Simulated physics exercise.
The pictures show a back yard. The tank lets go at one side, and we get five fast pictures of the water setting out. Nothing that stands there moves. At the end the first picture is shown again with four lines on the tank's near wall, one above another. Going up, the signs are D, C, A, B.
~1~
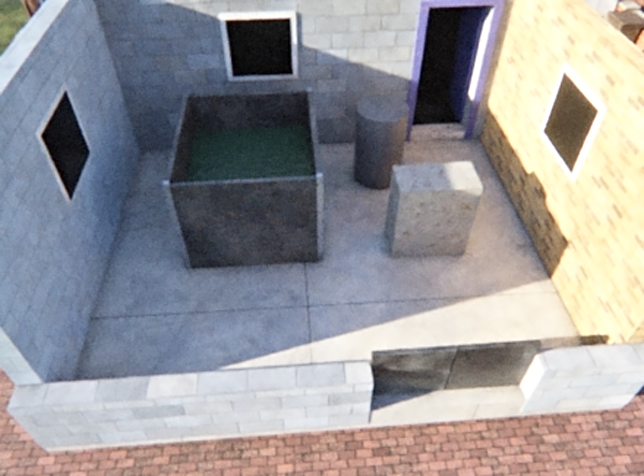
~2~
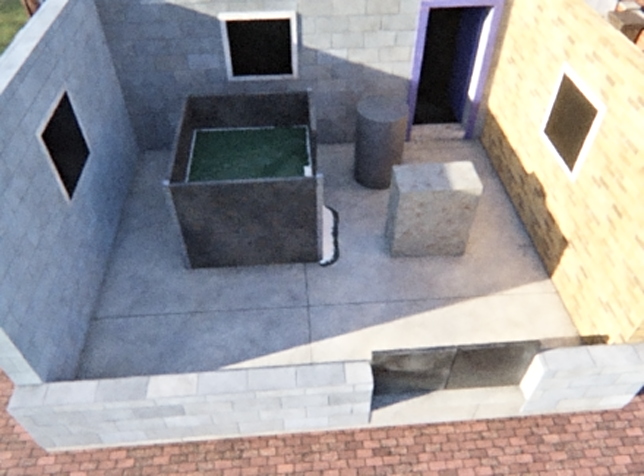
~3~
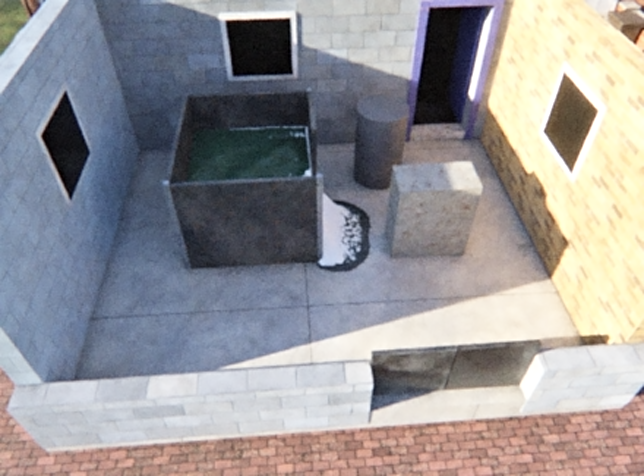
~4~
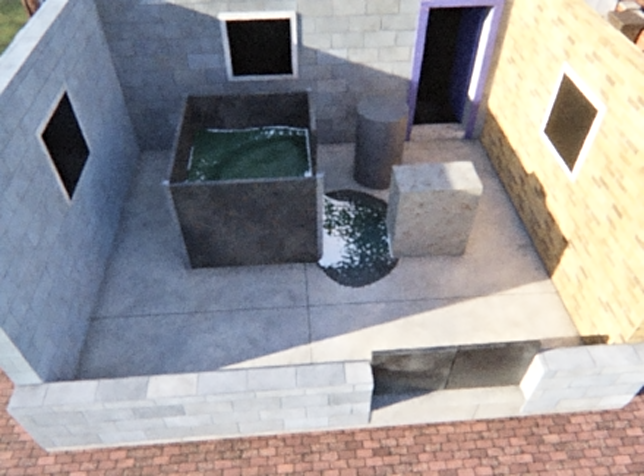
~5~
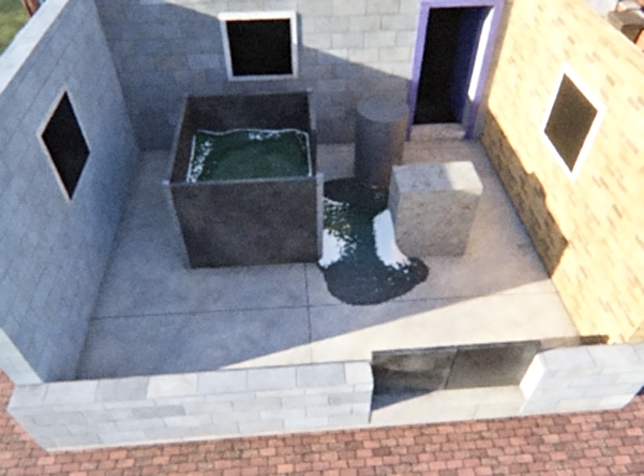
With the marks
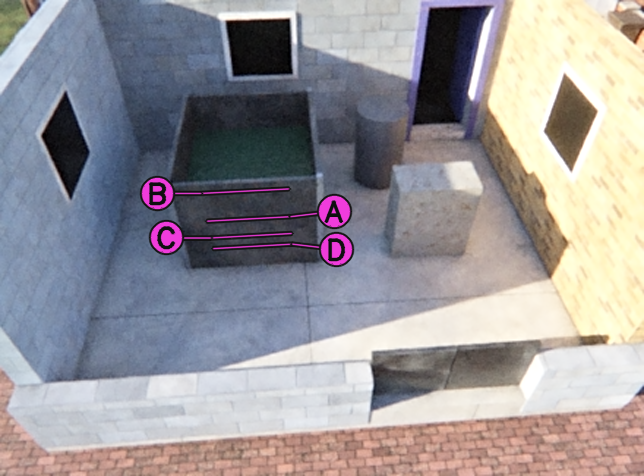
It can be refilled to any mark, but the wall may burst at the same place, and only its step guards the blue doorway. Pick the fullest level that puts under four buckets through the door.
Take C.
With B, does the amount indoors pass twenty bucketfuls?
Yes.
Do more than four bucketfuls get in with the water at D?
No, not at all.
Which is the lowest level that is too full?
Here it is level A.
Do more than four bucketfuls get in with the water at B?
Yes, it does.
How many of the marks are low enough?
Two of them.
In magenta, A at (249, 218); B at (245, 191); C at (251, 235); D at (252, 246); from the bottom up D, C, A, B.
With A, about 12 bucketfuls get in.
With B, dozens of bucketfuls pour in.
With C, a bucket or two gets in.
With D, nothing gets over.
